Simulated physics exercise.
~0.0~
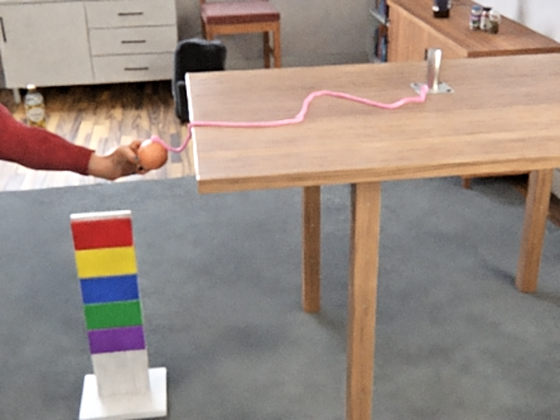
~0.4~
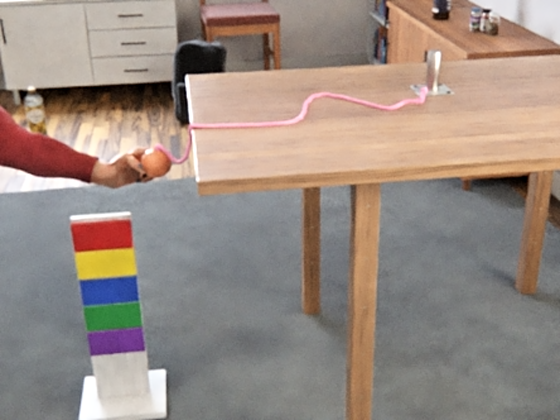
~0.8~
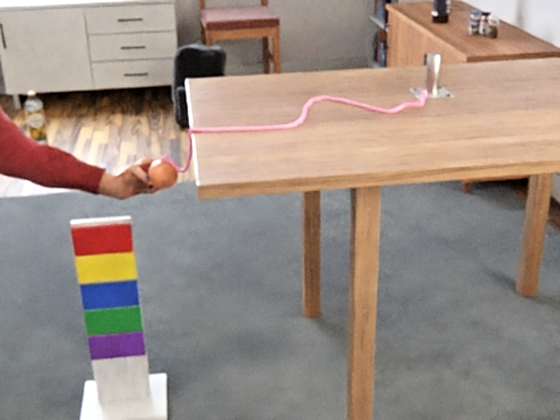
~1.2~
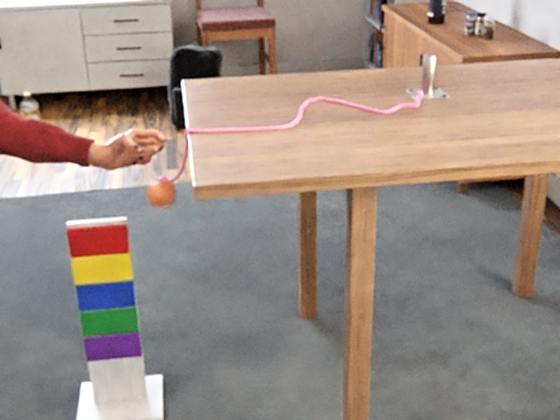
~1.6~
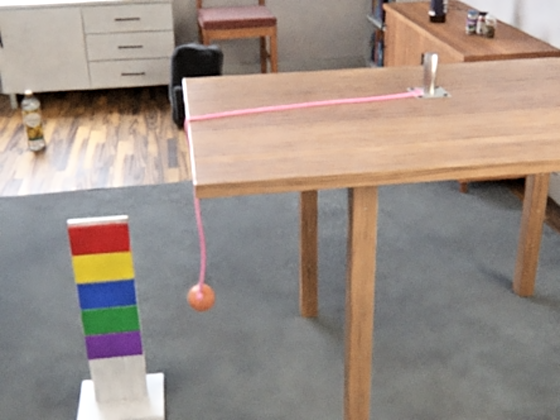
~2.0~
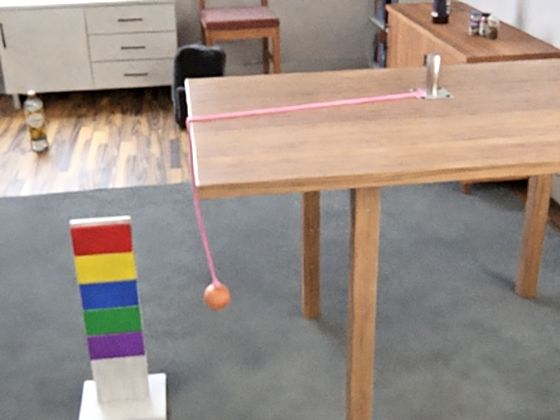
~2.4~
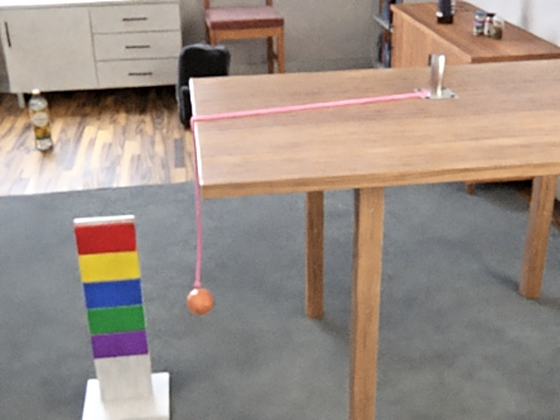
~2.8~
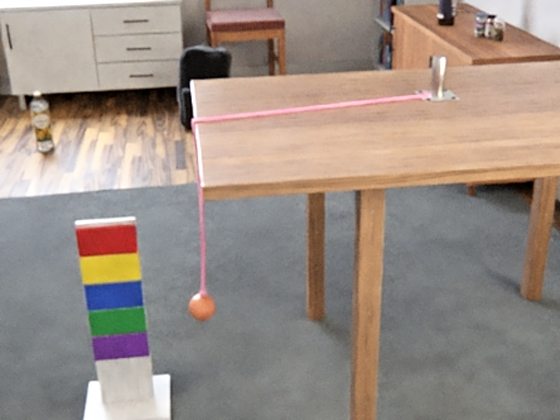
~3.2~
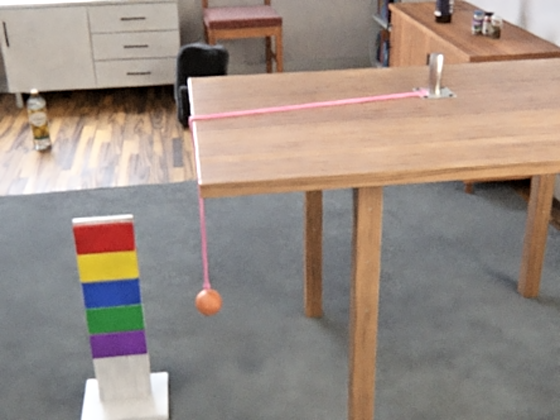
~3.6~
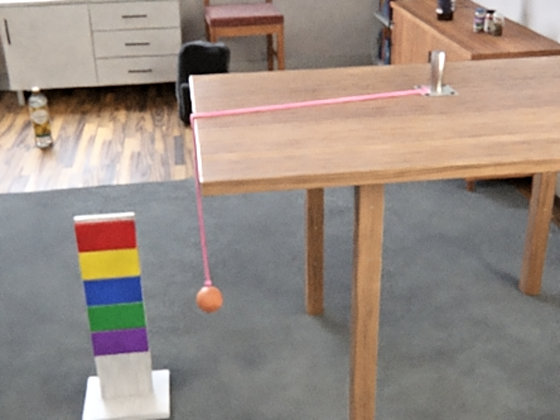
At a wooden table's edge, a hand releasing an orange ball on a pink cord, which drops, sways and hangs level with green.
